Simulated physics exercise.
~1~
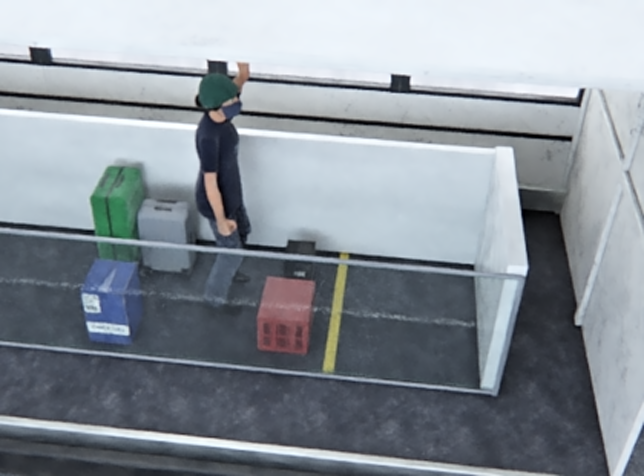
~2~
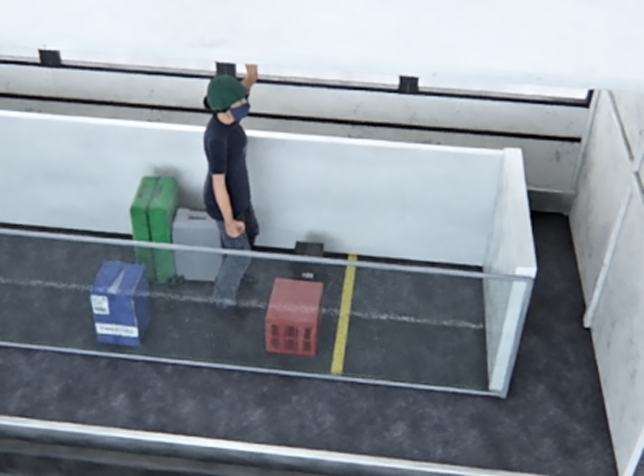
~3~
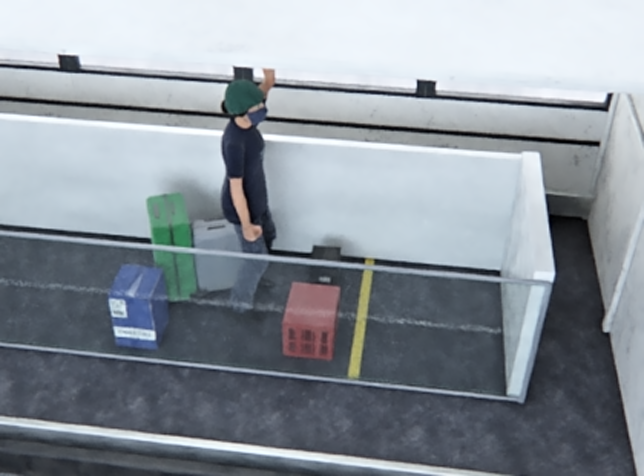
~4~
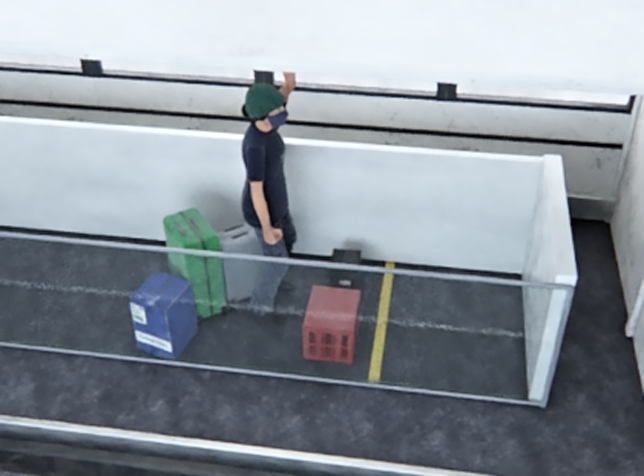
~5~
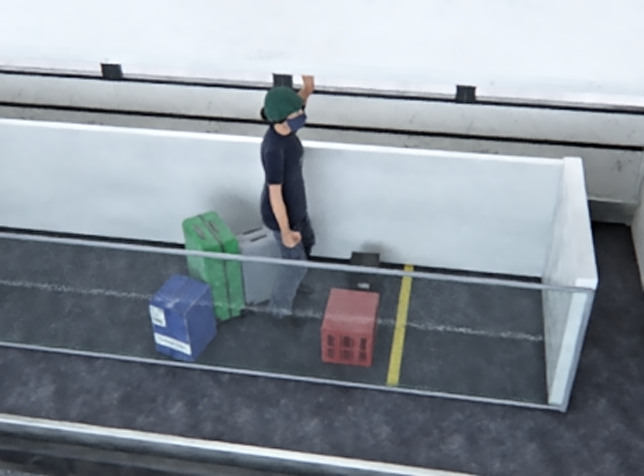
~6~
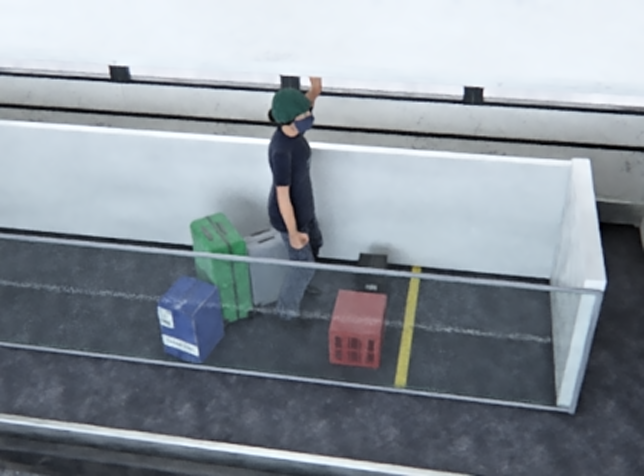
A big green wheeled case rolls a short way right along the shuttle floor toward the yellow line, and a smaller grey case beside it shifts the same way. Both then drift toward the near clear side, the green one turning a little as it closes in on the blue pack, which also turns slightly. A masked passenger in a green cap stands steady with one arm raised, while the red crate and black tub stay put. The cases settle upright, and everything loose ends short of the yellow line.
